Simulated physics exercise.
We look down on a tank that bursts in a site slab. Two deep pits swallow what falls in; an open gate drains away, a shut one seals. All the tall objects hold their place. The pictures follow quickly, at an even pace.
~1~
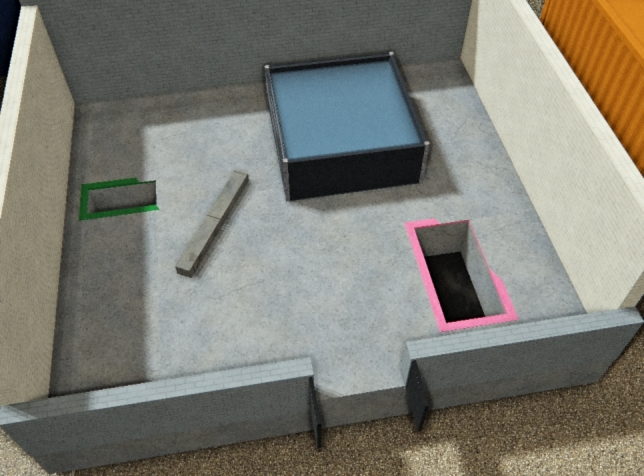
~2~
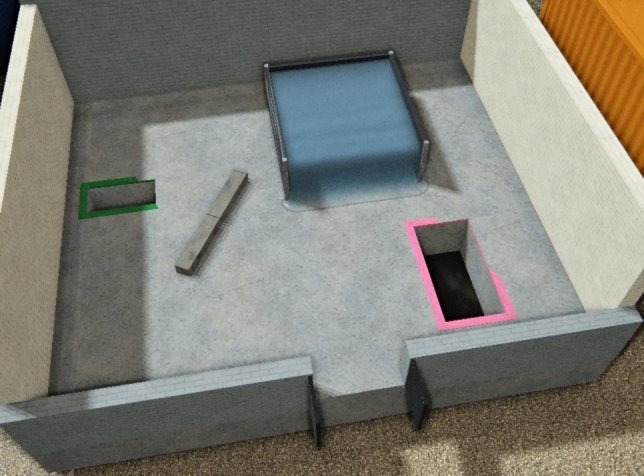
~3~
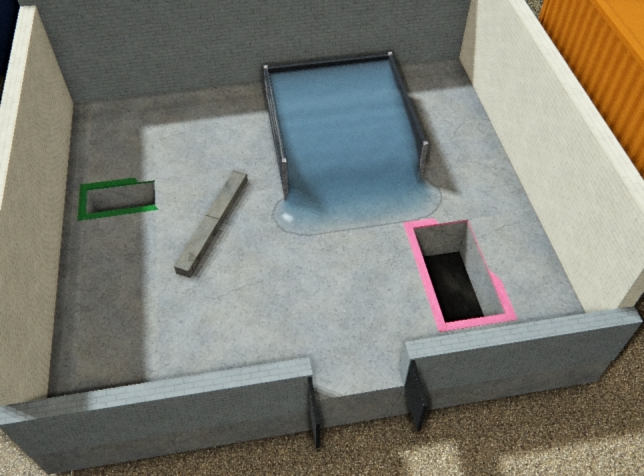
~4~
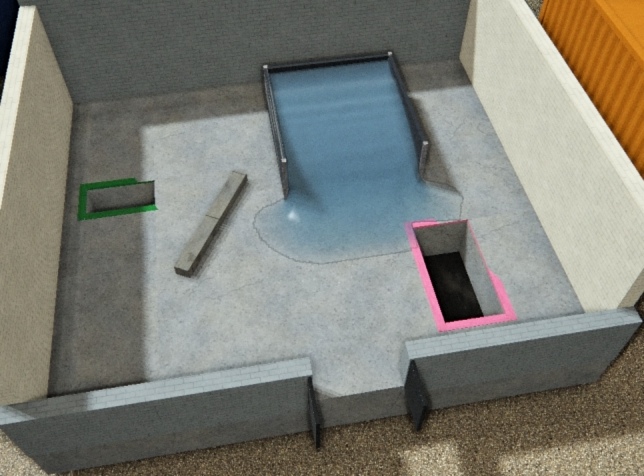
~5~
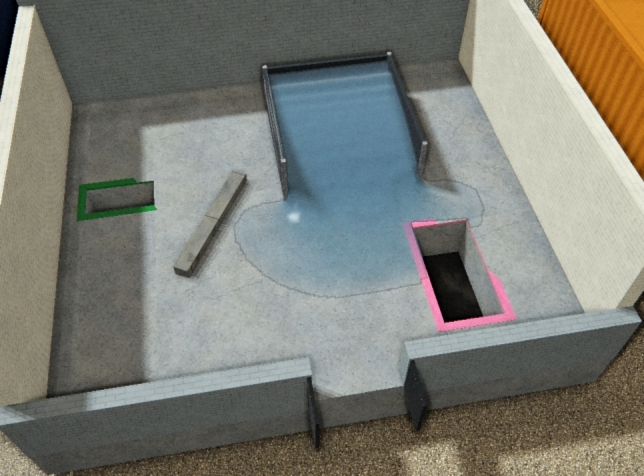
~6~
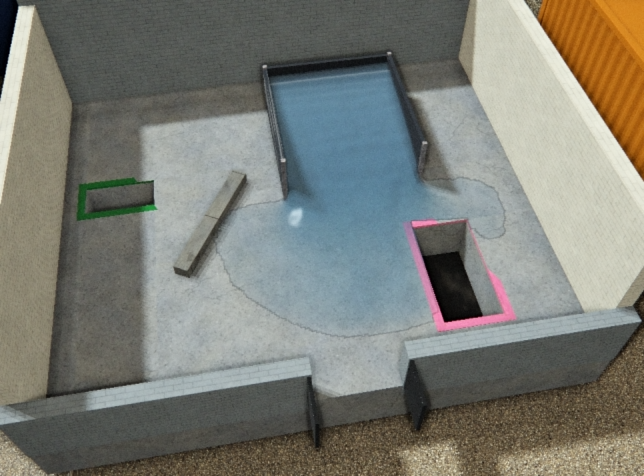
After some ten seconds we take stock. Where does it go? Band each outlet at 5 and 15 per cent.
The gate takes over 15 %; the pink pit takes over 15 %; the green pit takes between 5 and 15 %.
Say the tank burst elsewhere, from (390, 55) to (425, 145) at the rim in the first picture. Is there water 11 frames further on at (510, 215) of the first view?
Verdict: Under water.
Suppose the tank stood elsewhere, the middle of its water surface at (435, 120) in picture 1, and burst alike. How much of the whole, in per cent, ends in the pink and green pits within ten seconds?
Roughly, in per cent: Pink 70, green 4.
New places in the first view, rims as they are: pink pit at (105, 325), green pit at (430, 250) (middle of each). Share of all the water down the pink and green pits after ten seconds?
Parts in a hundred: Pink 20, green 35.
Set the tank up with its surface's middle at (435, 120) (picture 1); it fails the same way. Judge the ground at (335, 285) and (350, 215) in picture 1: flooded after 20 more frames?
As listed: Flooded, not flooded.
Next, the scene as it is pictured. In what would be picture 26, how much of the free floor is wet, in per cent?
Close to 45 %.
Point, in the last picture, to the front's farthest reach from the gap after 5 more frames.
I would point to (216, 399).
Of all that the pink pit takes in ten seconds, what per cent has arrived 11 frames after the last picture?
About 45 per cent.
A moment on, water covers 35 % of the floor; the gate 3 %, the pink pit 8 %, the green pit 0 %.
Next, water covers 40 % of the floor; the gate 10 %, the pink pit 15 %, the green pit 0 %.
Then, water covers 45 % of the floor; the gate 19 %, the pink pit 23 %, the green pit 0 %.
Later, water covers 70 % of the floor; the gate 25 %, the pink pit 30 %, the green pit 3 %.
In the end, water covers 80 % of the floor; the gate 29 %, the pink pit 33 %, the green pit 8 %.
